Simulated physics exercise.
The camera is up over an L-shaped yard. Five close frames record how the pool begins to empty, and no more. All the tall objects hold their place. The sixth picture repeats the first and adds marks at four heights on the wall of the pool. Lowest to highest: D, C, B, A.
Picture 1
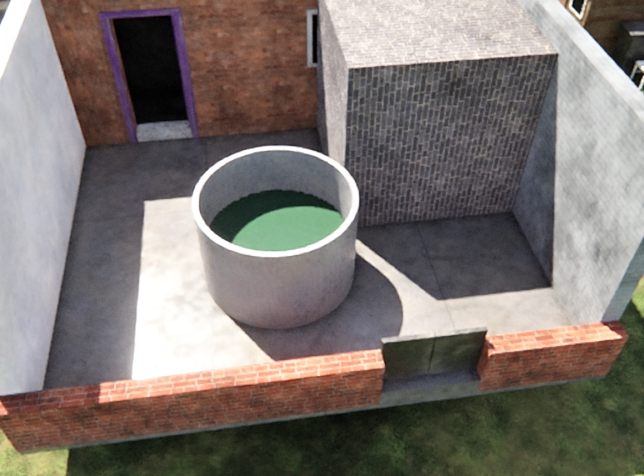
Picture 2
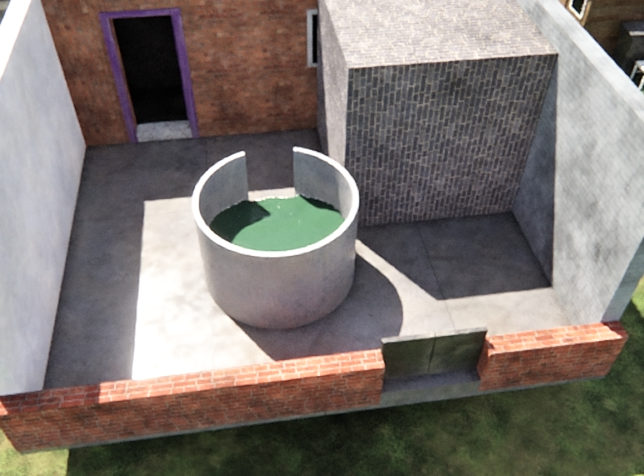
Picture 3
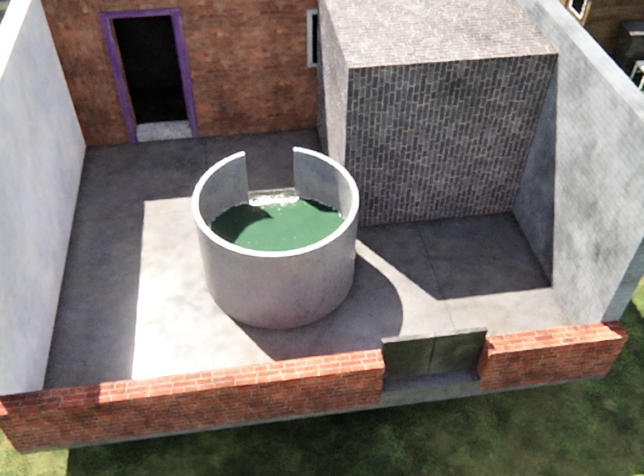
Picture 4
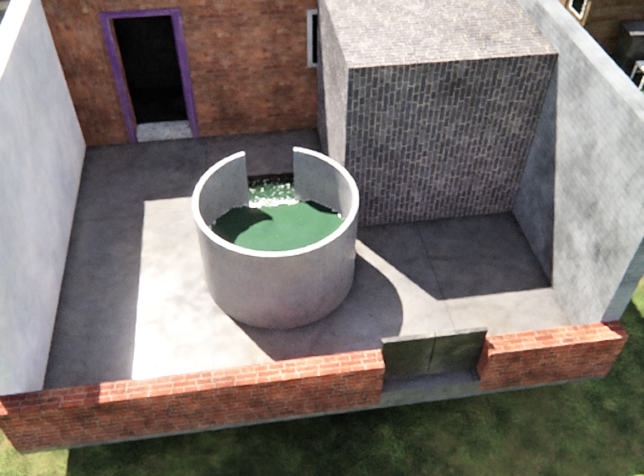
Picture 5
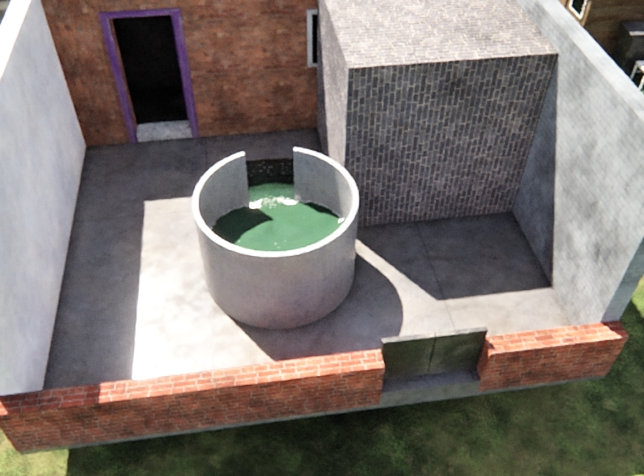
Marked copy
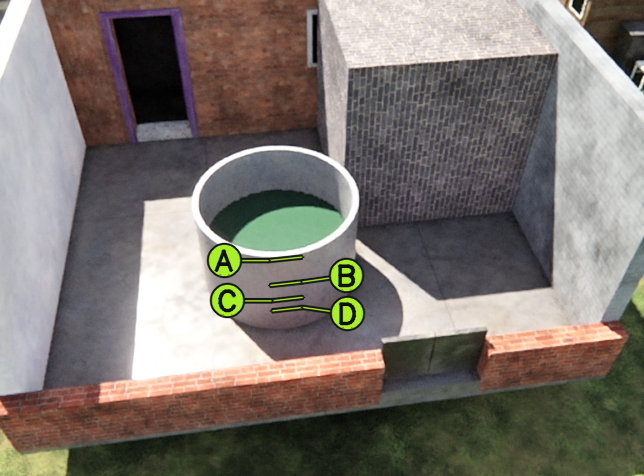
A round concrete pool of green water in a walled yard suddenly had a gap in its back rim, and white, foamy water poured out through it and spread across the ground behind.
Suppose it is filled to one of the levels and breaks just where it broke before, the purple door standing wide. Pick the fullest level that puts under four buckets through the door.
Line B just does it.
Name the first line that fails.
A.
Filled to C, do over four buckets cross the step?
No, not at all.
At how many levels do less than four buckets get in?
Three.
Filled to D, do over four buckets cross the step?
No.
On the marked copy, A at (285, 258); B at (286, 283); C at (287, 299); D at (287, 309); from the bottom up D, C, B, A.
For line A, about 13 bucketfuls get in.
For line B, a bucket or two gets in.
For line C, nothing gets over.
For line D, nothing gets over.
